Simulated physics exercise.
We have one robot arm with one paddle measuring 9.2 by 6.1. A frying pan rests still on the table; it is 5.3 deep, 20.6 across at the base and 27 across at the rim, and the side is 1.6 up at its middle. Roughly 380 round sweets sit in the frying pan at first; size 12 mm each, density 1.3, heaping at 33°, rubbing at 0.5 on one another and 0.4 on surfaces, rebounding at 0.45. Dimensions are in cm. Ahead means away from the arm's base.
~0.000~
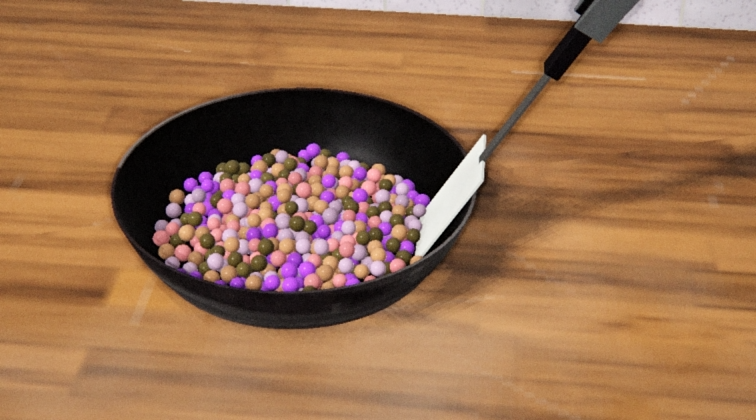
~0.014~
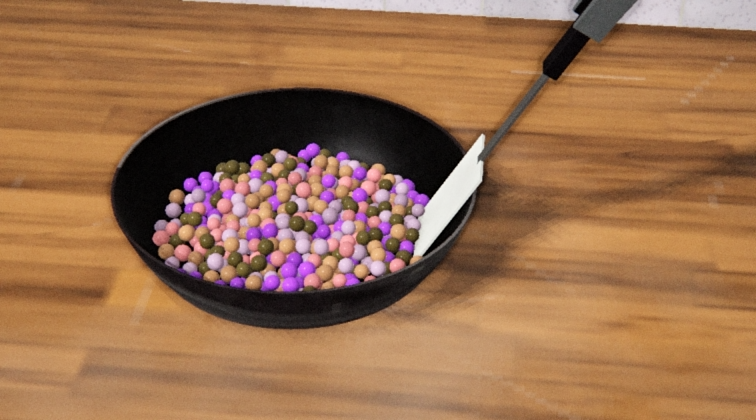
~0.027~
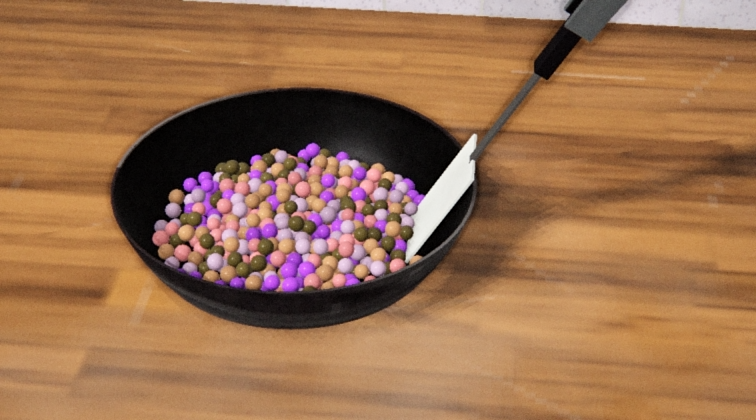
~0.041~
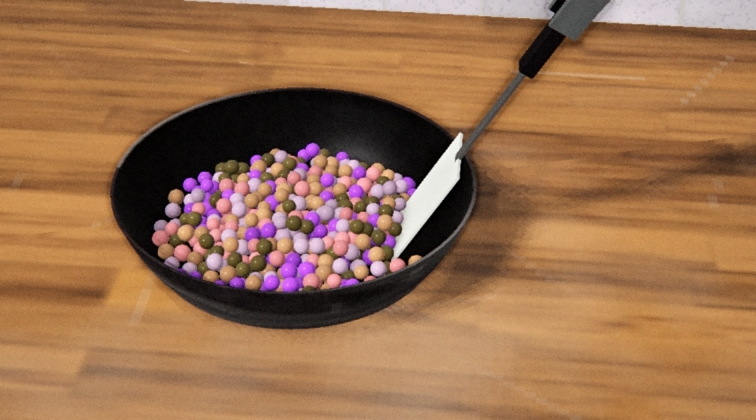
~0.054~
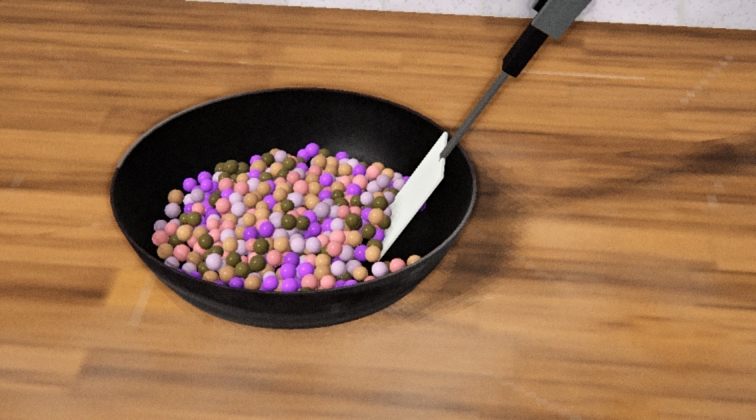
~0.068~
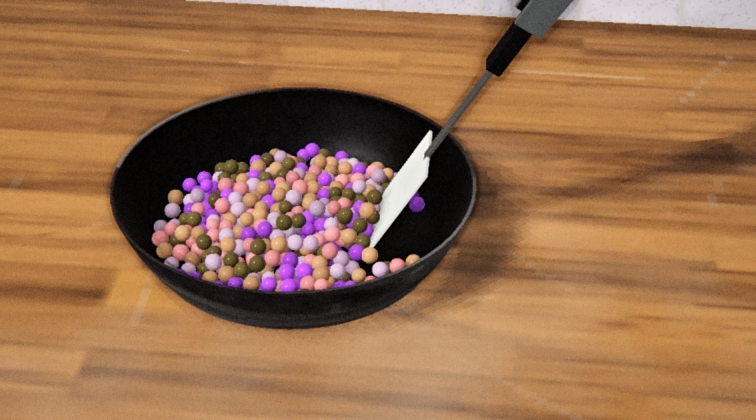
On a wooden table, a robot arm's white paddle pushes colourful balls leftward in a black pan.
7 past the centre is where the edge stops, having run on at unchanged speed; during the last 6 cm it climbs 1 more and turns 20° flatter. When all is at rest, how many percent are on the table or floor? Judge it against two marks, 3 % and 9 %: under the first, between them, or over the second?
Under the first, so below 3 %.
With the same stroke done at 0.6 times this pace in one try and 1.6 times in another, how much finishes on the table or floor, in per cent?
0 and 5 %.
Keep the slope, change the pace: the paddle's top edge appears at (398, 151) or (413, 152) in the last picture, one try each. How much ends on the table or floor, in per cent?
First try about 5 %, second try about 0 %.
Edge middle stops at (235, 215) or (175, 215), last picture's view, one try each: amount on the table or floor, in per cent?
Estimates, in order: 0 % and 5 %.
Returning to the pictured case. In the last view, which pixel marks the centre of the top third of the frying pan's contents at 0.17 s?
It is centred at about (248, 204).
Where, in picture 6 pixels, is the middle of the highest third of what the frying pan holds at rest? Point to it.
Somewhere around (190, 201) in the last picture.
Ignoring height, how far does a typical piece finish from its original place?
Near 3 cm, measured level.
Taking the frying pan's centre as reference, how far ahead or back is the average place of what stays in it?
I'd put it at roughly 4.0 cm toward the front.
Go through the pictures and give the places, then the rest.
The first frame shows paddle top edge at (484, 157), sloping 60°; upper third of the load around (296, 219), from x 160 to 420, top at y 150; 385 in the frying pan.
The second frame shows paddle top edge at (482, 157), sloping 60°; upper third of the load around (296, 220), from x 160 to 420, top at y 150.
The third frame shows paddle top edge at (474, 156), sloping 60°; upper third of the load around (299, 220), from x 160 to 420, top at y 150.
The fourth frame shows paddle top edge at (460, 155), sloping 60°; upper third of the load around (301, 219), from x 160 to 420, top at y 150.
The fifth frame shows paddle top edge at (444, 154), sloping 60°; upper third of the load around (312, 218), from x 160 to 420, top at y 150.
The sixth frame shows paddle top edge at (429, 153), sloping 60°; upper third of the load around (311, 215), from x 160 to 415, top at y 150; 385 in the frying pan.
After 0.12 s, sloping 60°, highest piece 7 above the table; 385 in the frying pan.
After 0.17 s, sloping 53°, highest piece 7 above the table; 385 in the frying pan.
After 0.40 s, sloping 40°, highest piece 4 above the table; 385 in the frying pan.
After 1.45 s, sloping 40°, highest piece 4 above the table; 385 in the frying pan.
At rest, 385 in the frying pan. That is 0 % on the table or floor.
